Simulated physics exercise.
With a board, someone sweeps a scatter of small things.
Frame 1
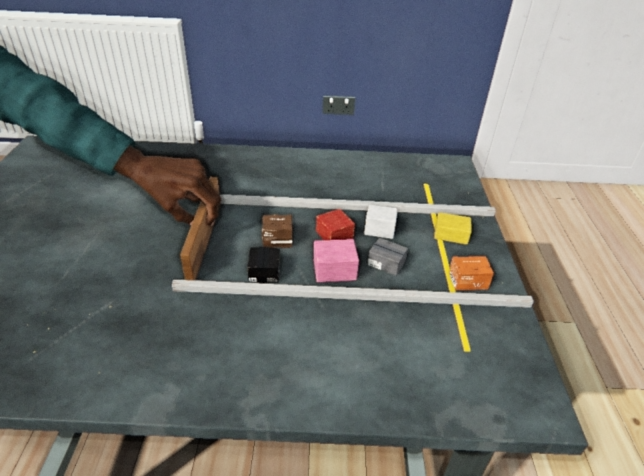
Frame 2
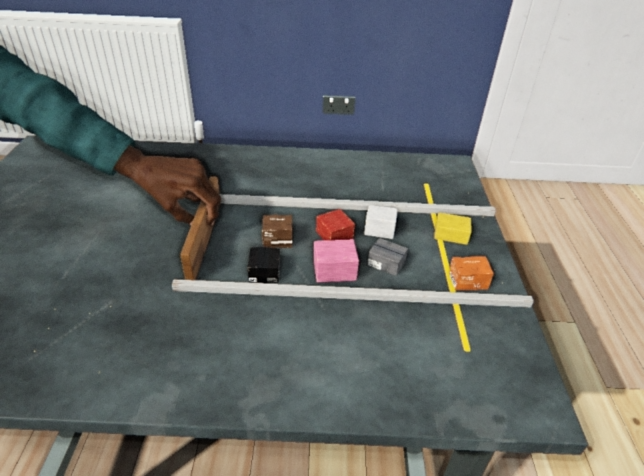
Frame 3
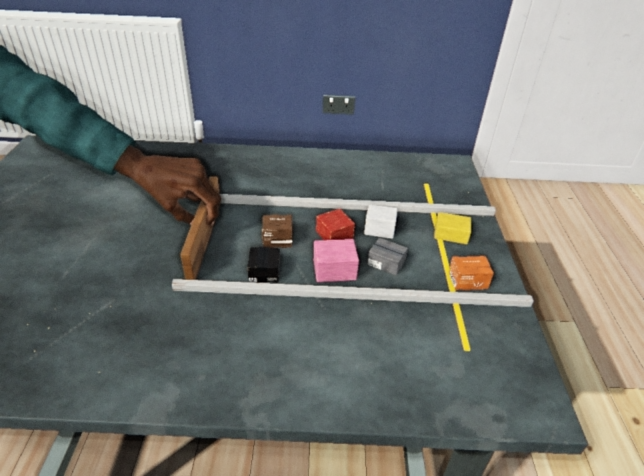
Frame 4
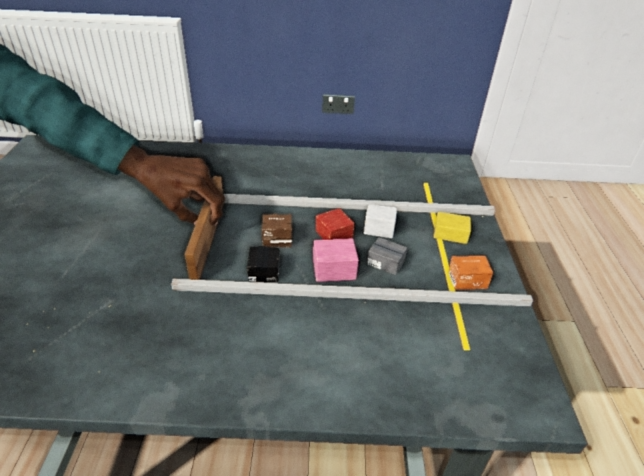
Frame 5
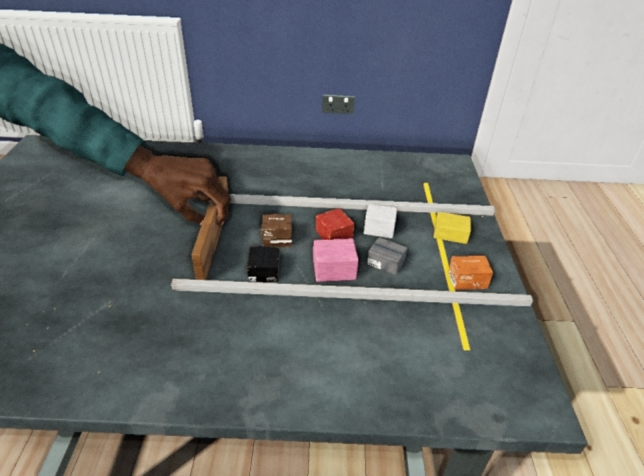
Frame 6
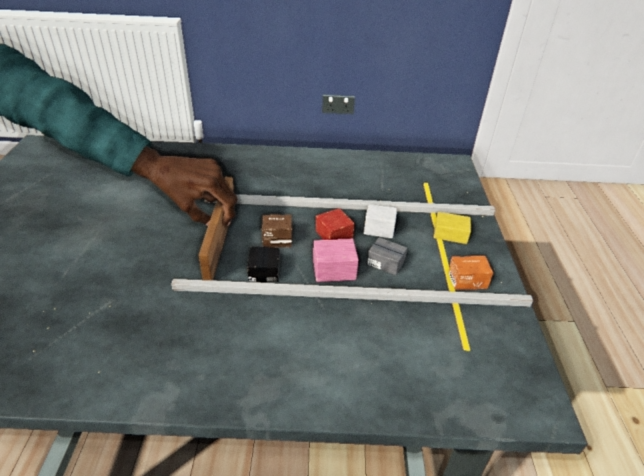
At first, a hand holds a wooden board upright at the left end of two pale rails, with eight small coloured blocks and boxes scattered between them. Then the hand slides the board slightly to the right, toward the brown and black pieces, while the blocks and boxes stay still.
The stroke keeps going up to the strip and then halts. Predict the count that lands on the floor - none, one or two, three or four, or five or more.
From what I see, the table loses one or two of them.
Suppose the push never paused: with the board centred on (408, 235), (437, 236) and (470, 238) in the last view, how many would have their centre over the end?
Respectively 0, 1 and 4.
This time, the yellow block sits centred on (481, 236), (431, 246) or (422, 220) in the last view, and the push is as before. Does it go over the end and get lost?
Safe; Safe; Safe.
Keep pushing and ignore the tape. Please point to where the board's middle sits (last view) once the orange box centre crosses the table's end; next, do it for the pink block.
The middle is at (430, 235) when it's the orange box, and at (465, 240) when it's the pink block.
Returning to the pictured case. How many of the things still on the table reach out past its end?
Count: 1.
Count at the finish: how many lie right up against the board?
3 end up touching it.
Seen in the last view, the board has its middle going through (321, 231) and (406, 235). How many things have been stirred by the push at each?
I count 6 first and 8 after.
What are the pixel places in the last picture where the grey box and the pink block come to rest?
The grey box at (498, 255), the pink block at (502, 273).
Soon after, none off yet; orange box at rest near (470, 273); yellow block at rest near (452, 228); grey box at rest near (387, 256).
After that, none off yet; orange box at rest near (470, 273); yellow block at rest near (452, 228); grey box displaced well along near (454, 250).
In the end, the number that fall off is one or two; gone, orange box.
